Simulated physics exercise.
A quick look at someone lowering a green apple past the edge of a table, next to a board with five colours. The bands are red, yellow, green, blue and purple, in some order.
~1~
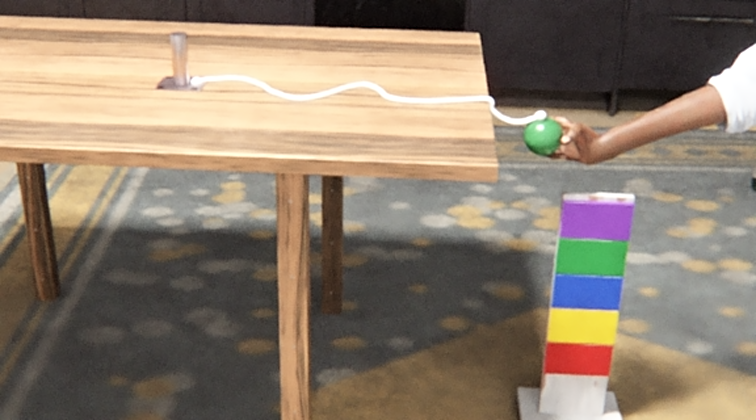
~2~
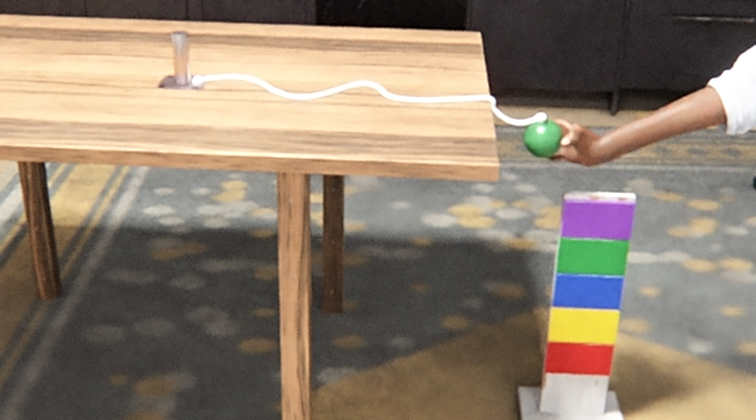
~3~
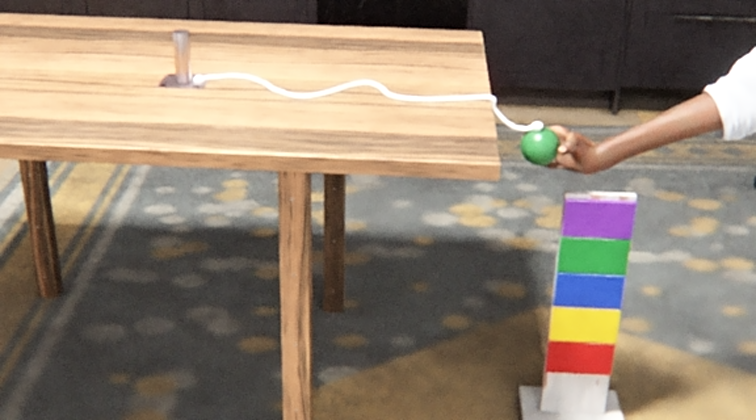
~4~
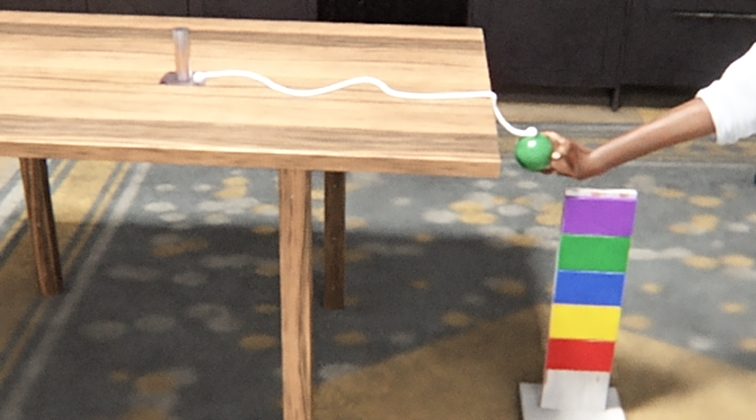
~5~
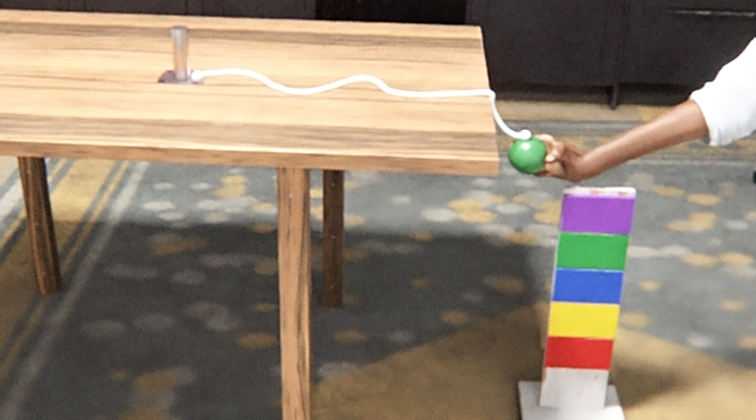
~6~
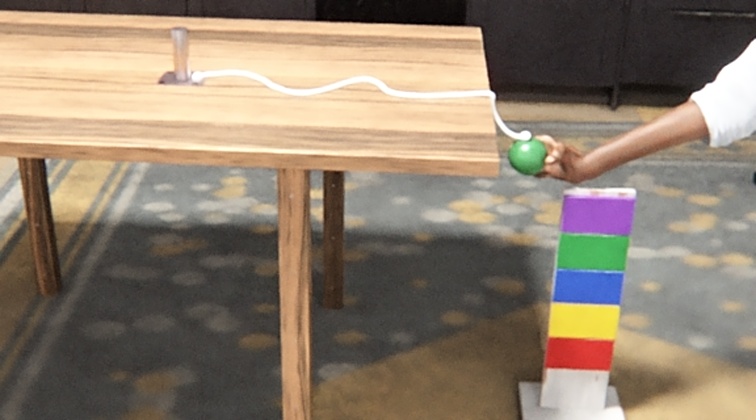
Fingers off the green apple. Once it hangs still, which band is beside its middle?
The lead holds its middle at green.
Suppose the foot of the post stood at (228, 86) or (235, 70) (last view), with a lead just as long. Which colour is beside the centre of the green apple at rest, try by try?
Try by try: Blue; blue.
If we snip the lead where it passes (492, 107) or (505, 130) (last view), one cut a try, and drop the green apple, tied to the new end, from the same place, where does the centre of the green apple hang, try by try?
The places are (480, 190) and (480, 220).
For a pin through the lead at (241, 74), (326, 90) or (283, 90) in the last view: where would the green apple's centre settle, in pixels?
In that order: (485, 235), (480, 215) and (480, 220).
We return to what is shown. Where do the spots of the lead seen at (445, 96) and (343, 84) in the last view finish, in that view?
About (489, 125), and the other about (387, 89).
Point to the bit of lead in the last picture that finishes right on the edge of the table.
That spot is around (418, 96).
A little later, apple near (513, 235); level with green.
Next, apple near (454, 240); level with green.
Later still, apple near (491, 243); level with green.
When it is over, apple near (483, 244); level with green. At green.
